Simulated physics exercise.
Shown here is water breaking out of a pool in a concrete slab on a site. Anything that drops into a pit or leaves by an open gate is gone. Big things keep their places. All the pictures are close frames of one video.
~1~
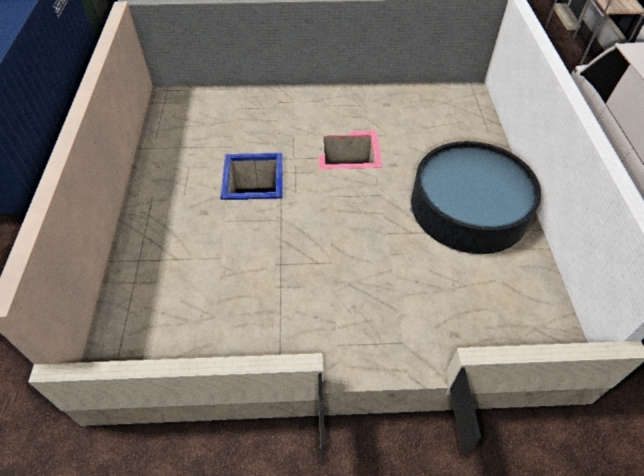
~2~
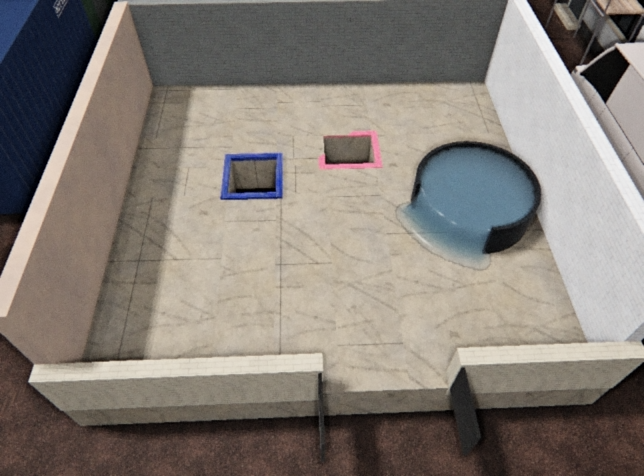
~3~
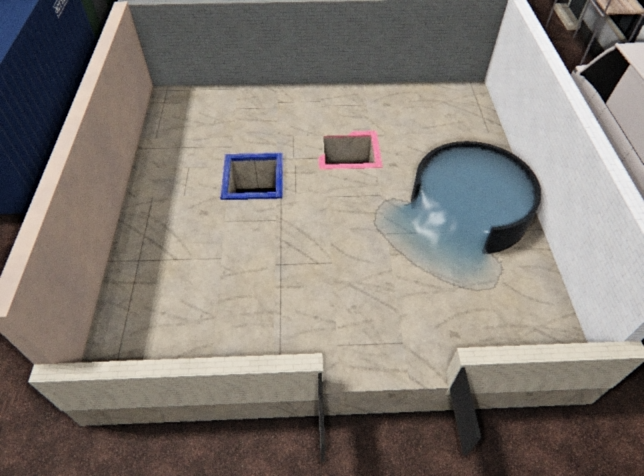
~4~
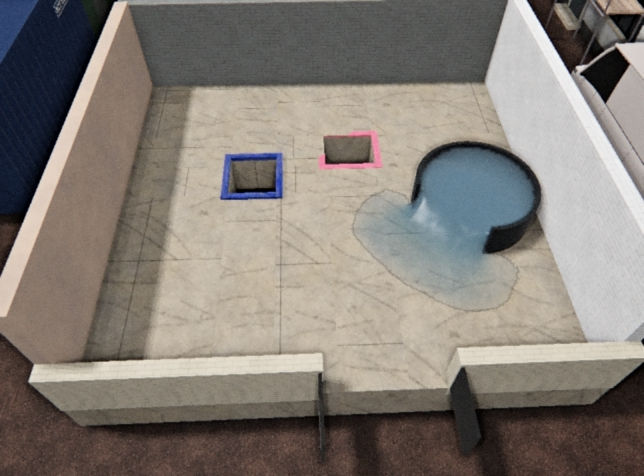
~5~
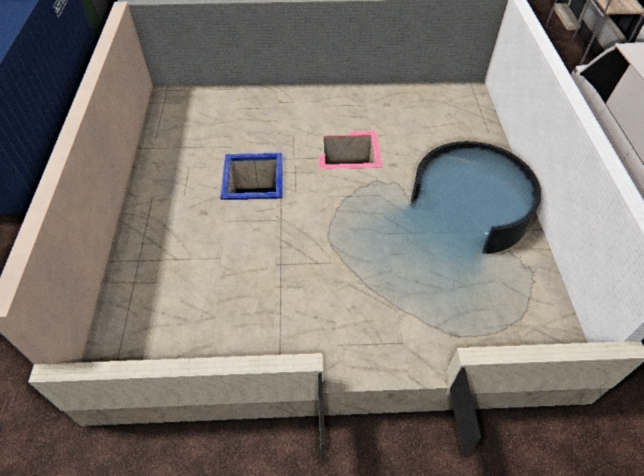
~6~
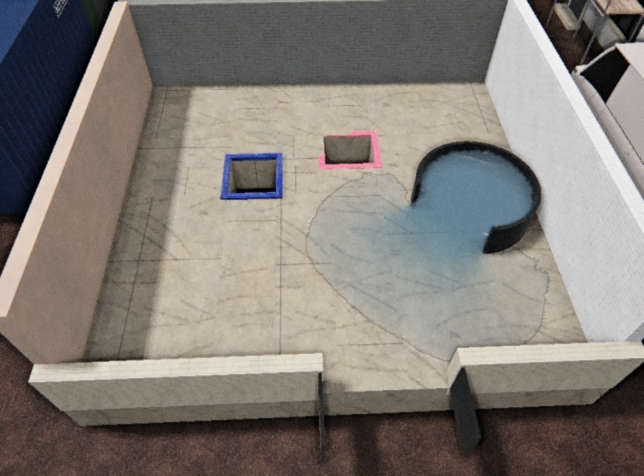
Water burst through a gap in the front left side of the round dark pool, then spread in a widening puddle across the pale slab toward the low front walls.
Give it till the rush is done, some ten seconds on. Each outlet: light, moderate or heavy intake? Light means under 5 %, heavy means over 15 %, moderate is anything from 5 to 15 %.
Intake - gate: Heavy, blue pit: Light, pink pit: Light.
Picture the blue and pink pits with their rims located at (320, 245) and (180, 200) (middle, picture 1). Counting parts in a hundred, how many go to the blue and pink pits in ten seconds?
In per cent: Blue 12, pink 4.
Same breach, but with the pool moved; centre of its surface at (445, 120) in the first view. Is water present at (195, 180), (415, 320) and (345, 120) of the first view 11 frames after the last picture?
Looking at all three, I'd call them bone dry, swamped, bone dry.
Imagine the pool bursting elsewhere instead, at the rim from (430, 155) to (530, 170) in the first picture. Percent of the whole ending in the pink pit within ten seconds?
Pink takes 20 in a hundred.
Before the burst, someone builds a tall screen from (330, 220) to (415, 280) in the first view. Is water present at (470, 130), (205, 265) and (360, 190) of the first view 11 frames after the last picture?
Result in the order given: Unaffected, unaffected, drowned.
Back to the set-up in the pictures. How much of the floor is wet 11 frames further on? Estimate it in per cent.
Close to 40 %.
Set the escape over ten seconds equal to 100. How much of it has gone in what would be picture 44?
Working it through, I arrive at 75 per cent.
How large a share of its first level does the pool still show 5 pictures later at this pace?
About 54 per cent.
A moment on, water covers 30 % of the floor; the gate 2 %, the blue pit 0 %, the pink pit 0 %.
Next, water covers 40 % of the floor; the gate 10 %, the blue pit 0 %, the pink pit 0 %.
Then, water covers 50 % of the floor; the gate 20 %, the blue pit 0 %, the pink pit 0 %.
Later, water covers 55 % of the floor; the gate 29 %, the blue pit 0 %, the pink pit 0 %.
In the end, water covers 65 % of the floor; the gate 37 %, the blue pit 0 %, the pink pit 1 %.
